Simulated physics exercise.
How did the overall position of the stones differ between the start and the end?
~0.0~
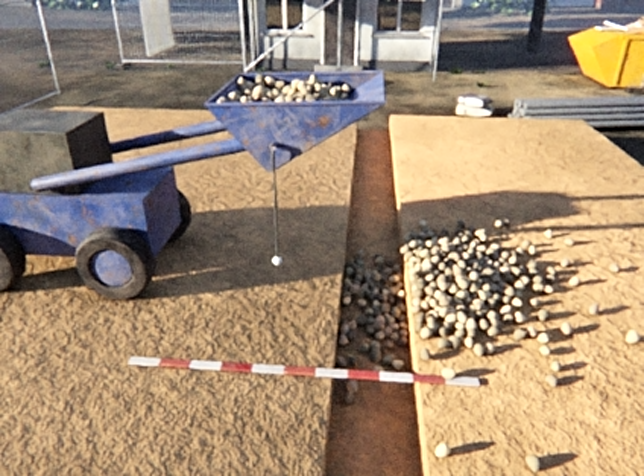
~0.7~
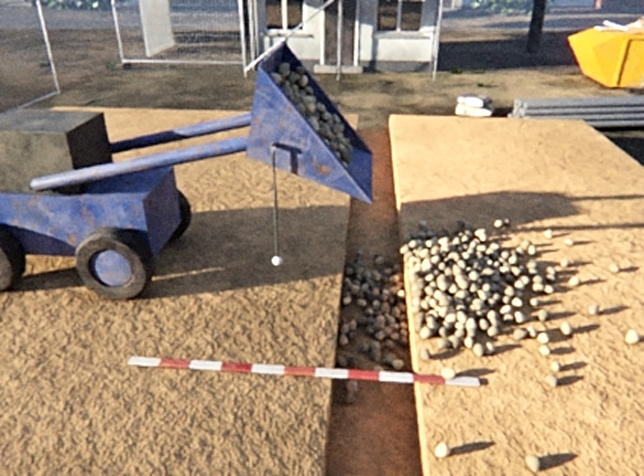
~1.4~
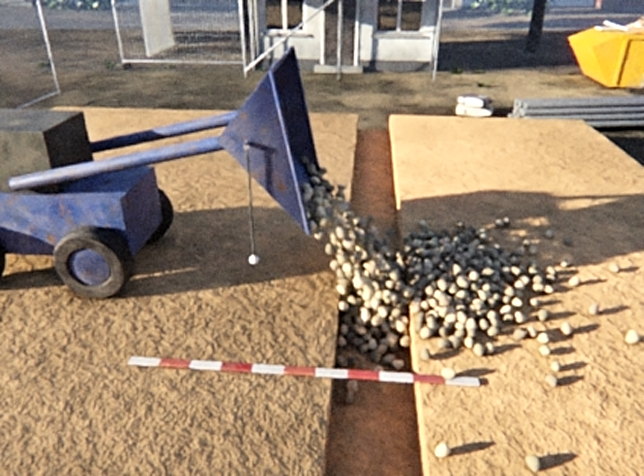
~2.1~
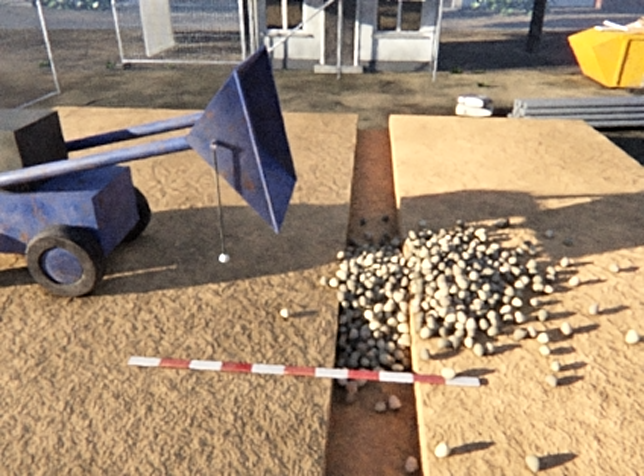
Taken together, the stones ended up lower and slightly further right. At first many were up in the raised bucket, but by the end those had nearly all dropped into the trench, against the earlier pile.
